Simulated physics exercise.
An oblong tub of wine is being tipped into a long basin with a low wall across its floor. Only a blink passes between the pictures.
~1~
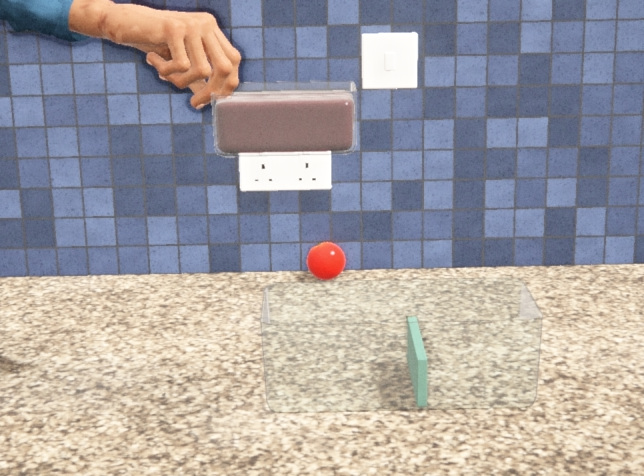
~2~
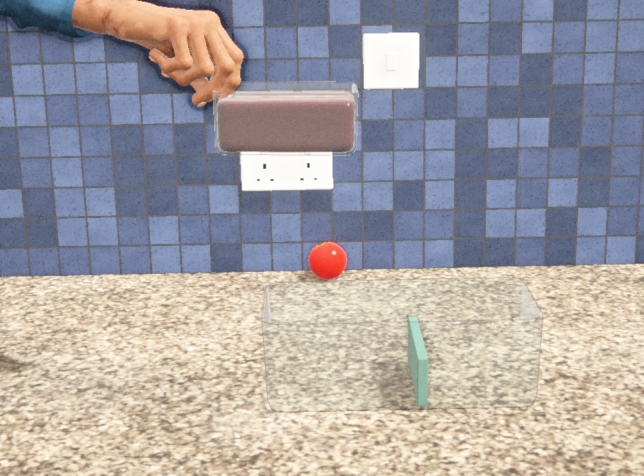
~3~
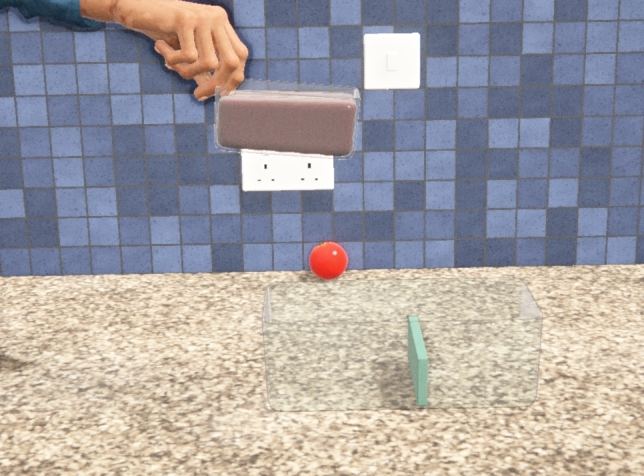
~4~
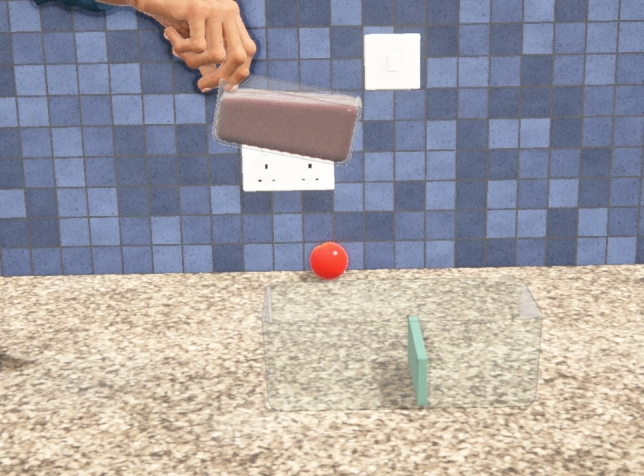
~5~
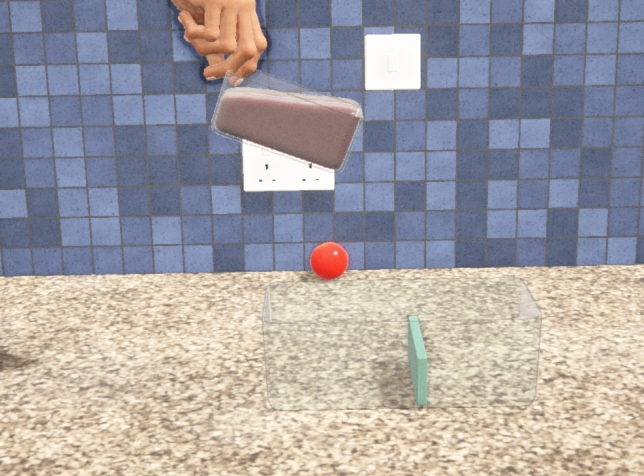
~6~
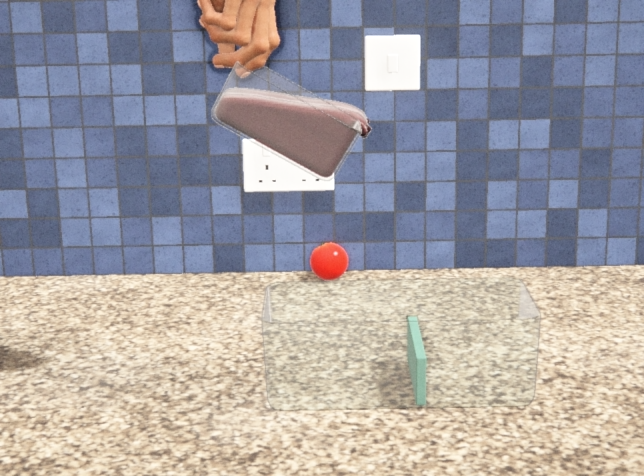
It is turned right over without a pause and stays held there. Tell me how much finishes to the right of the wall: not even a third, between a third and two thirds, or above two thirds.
At least a third, at most two thirds.
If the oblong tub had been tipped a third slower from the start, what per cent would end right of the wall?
About 60 per cent.
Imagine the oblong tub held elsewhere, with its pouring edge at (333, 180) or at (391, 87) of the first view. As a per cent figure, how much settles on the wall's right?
It works out to around 5 % and then around 70 %.
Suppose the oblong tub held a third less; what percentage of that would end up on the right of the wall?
Estimated share: Around 35 %.
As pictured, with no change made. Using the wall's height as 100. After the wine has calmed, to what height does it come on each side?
Close to 20 for the left and 40 for the right.
A moment on, the oblong tub is tipped on its side and 21 per cent is still to pour, 3 is left of the wall and 12 right of it.
Next, the oblong tub is tipped on its side and 5 per cent is still to pour, 20 is left of the wall and 59 right of it.
Then the oblong tub is tipped on its side and 2 per cent is still to pour, 31 is left of the wall and 54 right of it.
Later the oblong tub is tipped on its side and 1 per cent is still to pour, 35 is left of the wall and 55 right of it.
At rest 36 per cent lies left of the wall, 55 right of it and 9 outside.
